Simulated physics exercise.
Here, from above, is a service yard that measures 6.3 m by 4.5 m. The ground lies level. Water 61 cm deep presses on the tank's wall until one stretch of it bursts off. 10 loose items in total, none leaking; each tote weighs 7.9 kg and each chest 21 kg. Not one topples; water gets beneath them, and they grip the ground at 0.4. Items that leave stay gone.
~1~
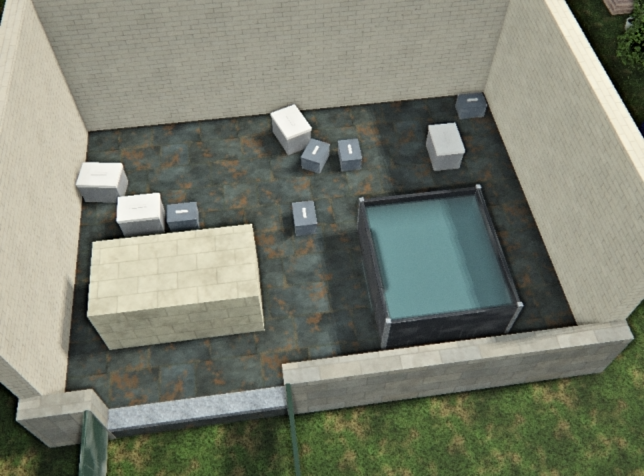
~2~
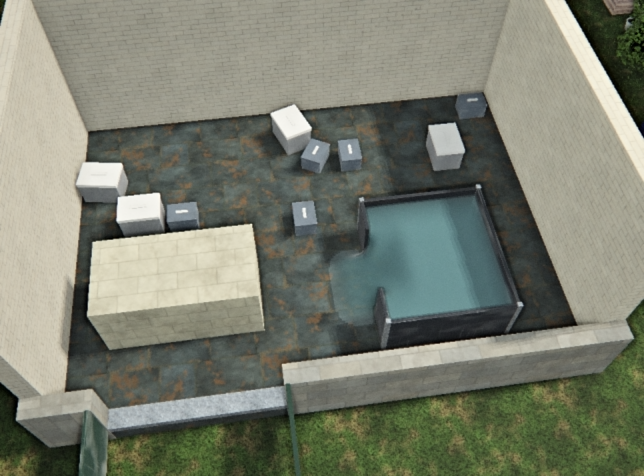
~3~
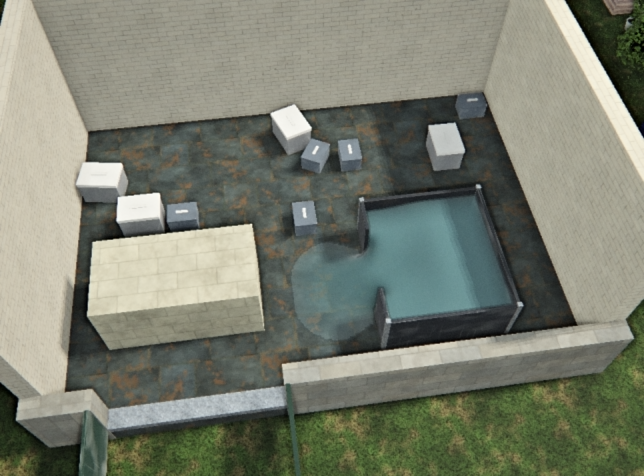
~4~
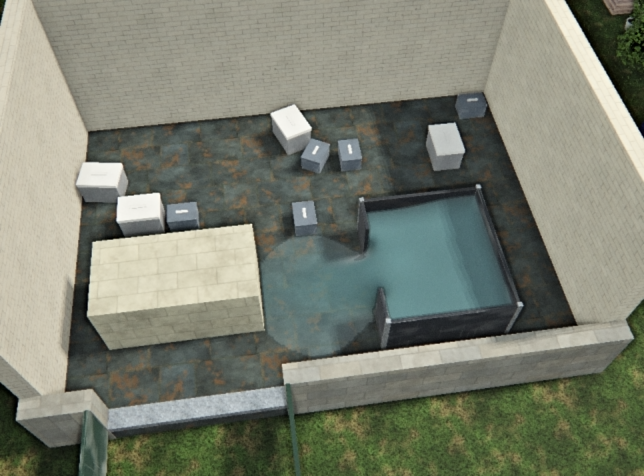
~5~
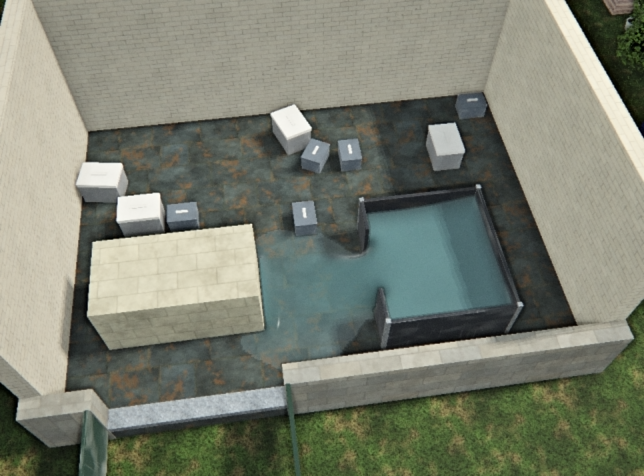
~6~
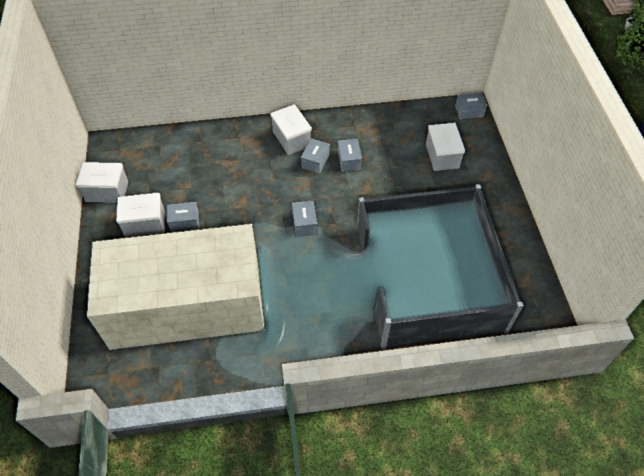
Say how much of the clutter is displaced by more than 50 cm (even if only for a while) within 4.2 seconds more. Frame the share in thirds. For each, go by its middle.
That comes to not even a third.
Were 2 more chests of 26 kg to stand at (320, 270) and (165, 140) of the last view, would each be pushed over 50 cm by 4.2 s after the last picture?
Taking them in order: Above the mark and below the mark.
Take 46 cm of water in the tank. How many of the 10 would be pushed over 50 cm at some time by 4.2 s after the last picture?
I count 0 of them in that case.
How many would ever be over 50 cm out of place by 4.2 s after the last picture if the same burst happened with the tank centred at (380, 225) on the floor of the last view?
That would give 6.
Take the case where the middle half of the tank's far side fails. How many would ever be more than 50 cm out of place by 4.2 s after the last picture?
That would give 5.
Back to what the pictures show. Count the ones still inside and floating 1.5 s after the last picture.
At that point I count 0.
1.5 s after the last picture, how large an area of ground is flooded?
Somewhere about 14 m2, give or take.
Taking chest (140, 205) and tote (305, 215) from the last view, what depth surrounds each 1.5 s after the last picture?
I'd put it at 2 cm and 4 cm respectively.
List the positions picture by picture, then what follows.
The first picture shows a tote at (472, 100), on the bottom; a tote is out of sight; 2.5 m2 under water; 0 of 10 have shifted.
The second picture shows a tote at (472, 100), on the bottom; a tote is out of sight; 3.0 m2 under water; 0 of 10 have shifted.
The third picture shows a tote at (472, 100), on the bottom; a tote is out of sight; water covers 3.7 m2; 0 of 10 have shifted.
The fourth picture shows a tote at (472, 100), on the bottom; a tote is out of sight; water covers 4.5 m2; 0 of 10 have shifted.
The fifth picture shows a tote at (472, 100) rests on the ground; a tote is out of sight; 5.0 m2 under water; 0 of 10 have shifted.
The sixth picture shows a tote at (472, 100) rests on the ground; a tote is out of sight; 5.6 m2 under water; 0 of 10 have shifted.
Then, 0.4 s after the last picture 0 of 10 are over 50 cm from their spots; 0 afloat.
Then, 1.5 s after the last picture 0 of 10 are over 50 cm from their spots; 0 afloat.
Then, 2.8 s after the last picture 1 of 10 are over 50 cm from their spots; 0 afloat.
Then, 4.2 s after the last picture 2 of 10 are over 50 cm from their spots, and 2 have been at some point; 1 afloat.
